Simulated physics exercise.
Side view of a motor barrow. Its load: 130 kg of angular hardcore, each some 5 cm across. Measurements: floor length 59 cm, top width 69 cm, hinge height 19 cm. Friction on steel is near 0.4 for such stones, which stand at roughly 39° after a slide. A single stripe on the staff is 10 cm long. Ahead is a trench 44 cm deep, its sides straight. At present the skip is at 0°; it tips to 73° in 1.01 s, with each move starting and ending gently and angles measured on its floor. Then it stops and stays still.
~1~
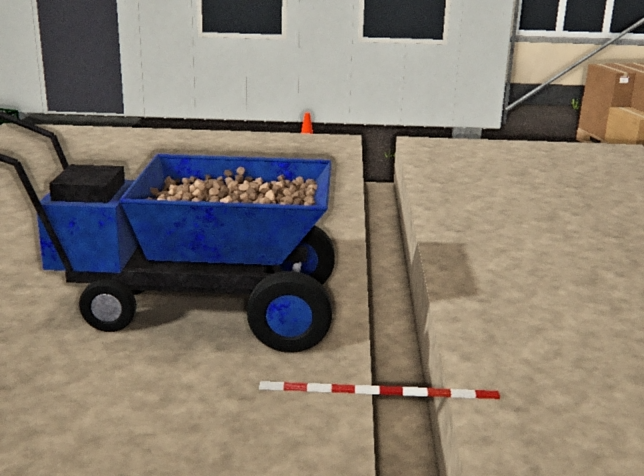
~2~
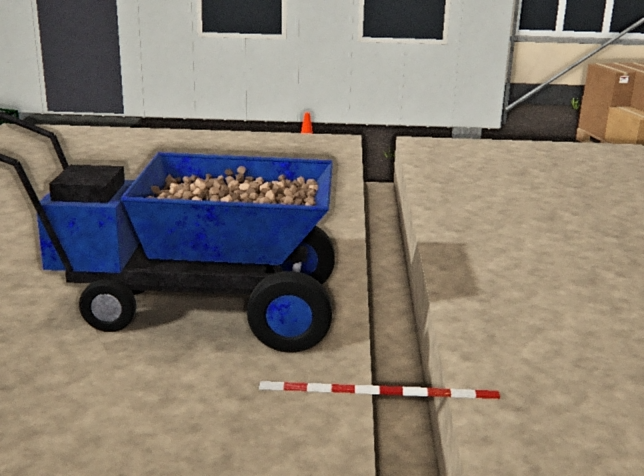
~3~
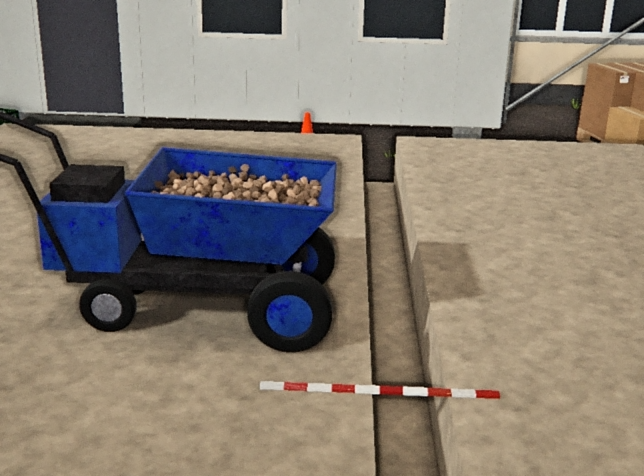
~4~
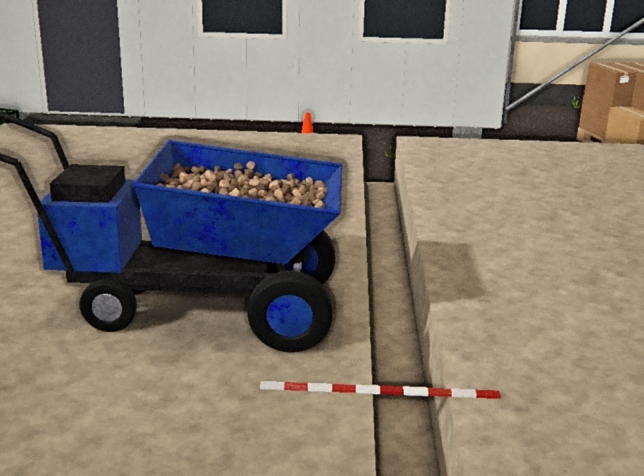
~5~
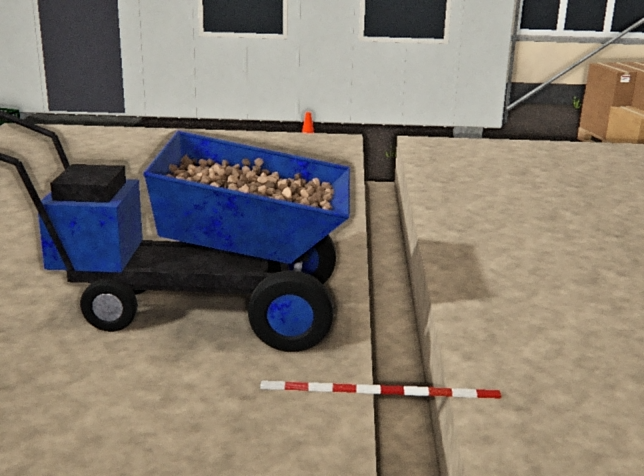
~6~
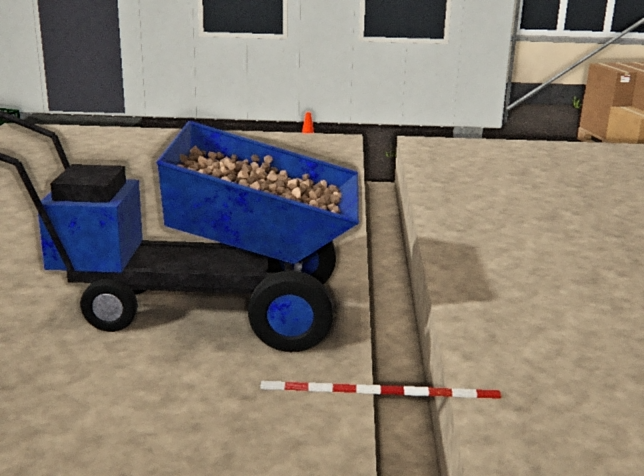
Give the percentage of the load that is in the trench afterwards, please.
Near 53 per cent of the load.
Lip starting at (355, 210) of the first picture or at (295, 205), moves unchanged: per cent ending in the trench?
I'd say some 30 per cent and some 80 per cent.
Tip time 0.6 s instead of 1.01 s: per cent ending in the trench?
It would be near 35 percent.
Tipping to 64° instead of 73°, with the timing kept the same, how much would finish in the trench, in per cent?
Roughly 25%.
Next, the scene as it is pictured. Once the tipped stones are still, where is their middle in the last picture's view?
Their middle lands near (423, 374).
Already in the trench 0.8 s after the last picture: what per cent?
Roughly 10% by that time.
Then, 0.5 s after the last picture the floor is at 62°, 100 % in the skip; the foremost stones are at (396, 272).
Then, 0.8 s after the last picture the floor is at 73°, 77 % in the skip, 10 % in the trench, 13 % past the trench; the foremost stones are at (484, 342).
Then, 1.2 s after the last picture the floor is at 73°, 42 % in the skip, 22 % in the trench, 36 % past the trench; the foremost stones are at (578, 326).
Then, 3.1 s after the last picture the floor is at 73°, 12 % in the skip, 53 % in the trench, 35 % past the trench; the foremost stones are at (613, 326).
